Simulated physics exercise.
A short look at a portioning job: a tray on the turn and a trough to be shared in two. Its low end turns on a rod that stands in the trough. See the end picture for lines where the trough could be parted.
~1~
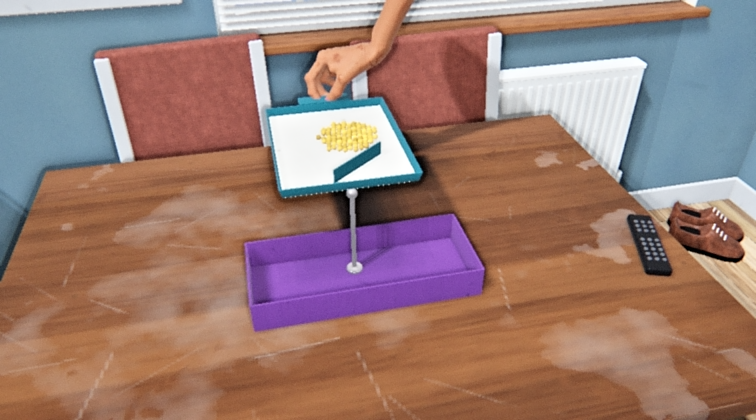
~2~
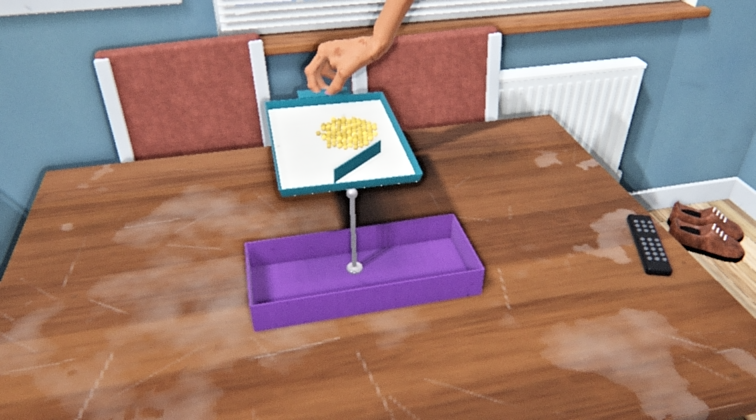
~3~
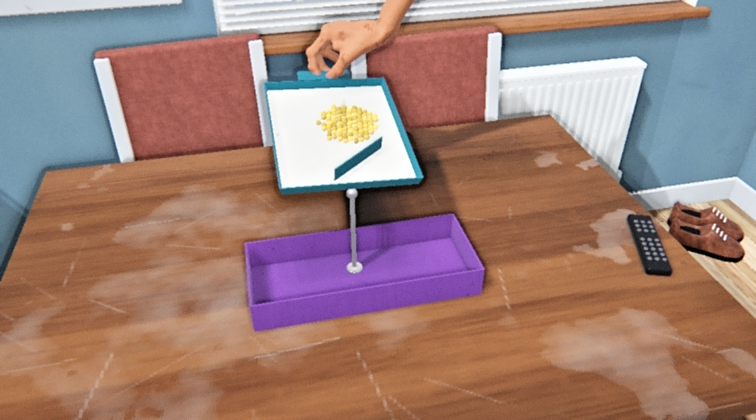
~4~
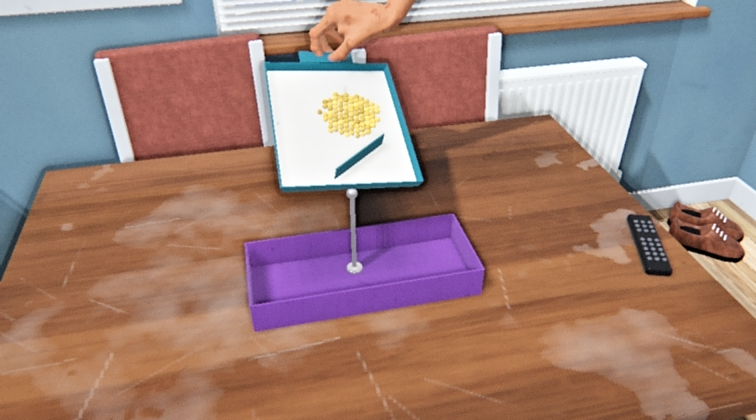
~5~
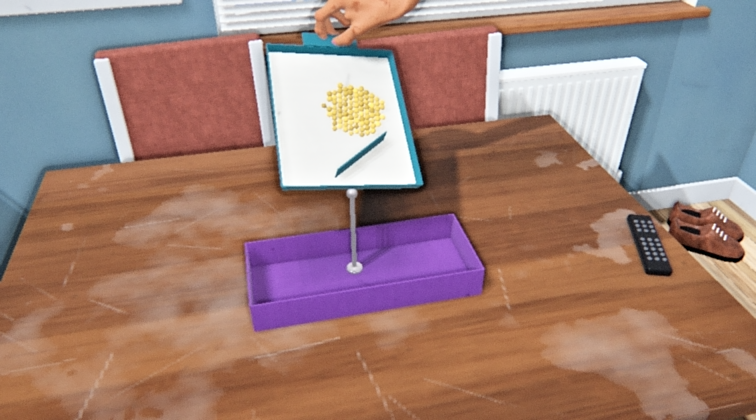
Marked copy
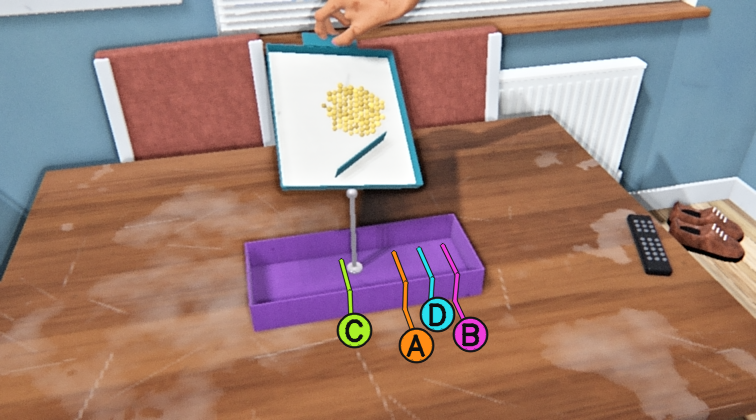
A hand lifts the far end of a teal-edged tray holding yellow puffed corn balls.
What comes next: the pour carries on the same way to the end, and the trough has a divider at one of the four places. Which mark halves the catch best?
Use line A.
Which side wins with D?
Left.
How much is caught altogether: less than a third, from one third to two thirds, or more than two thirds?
It is more than two thirds.
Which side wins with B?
Left.
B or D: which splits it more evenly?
That would be D.
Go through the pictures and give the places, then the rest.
In the first frame, corners of the pouring end (282, 189) and (419, 171), level; middle of the load (350, 136), puffed corn balls.
In the second frame, corners of the pouring end (282, 188) and (419, 172), barely tipped; fin from (334, 170) to (381, 140).
In the third frame, corners of the pouring end (282, 186) and (420, 176), a little tipped; front corners of the trough (251, 306) and (484, 269).
In the fourth frame, corners of the pouring end (283, 185) and (420, 179), clearly tipped; far corners (267, 64) and (385, 65).
In the fifth frame, corners of the pouring end (284, 184) and (420, 182), clearly tipped; the right corner sinks clearly lower.
On the marked copy, line A crosses the front rim at (405, 282); line B crosses the front rim at (456, 273); line C crosses the front rim at (349, 291); line D crosses the front rim at (431, 277).
For line A, of what is caught, roughly half on the left of the divider, roughly half on the right.
For line B, of what is caught, almost all on the left of the divider, just a few on the right.
For line C, of what is caught, about a tenth on the left of the divider, the larger part on the right.
For line D, of what is caught, the larger part on the left of the divider, roughly a quarter on the right.
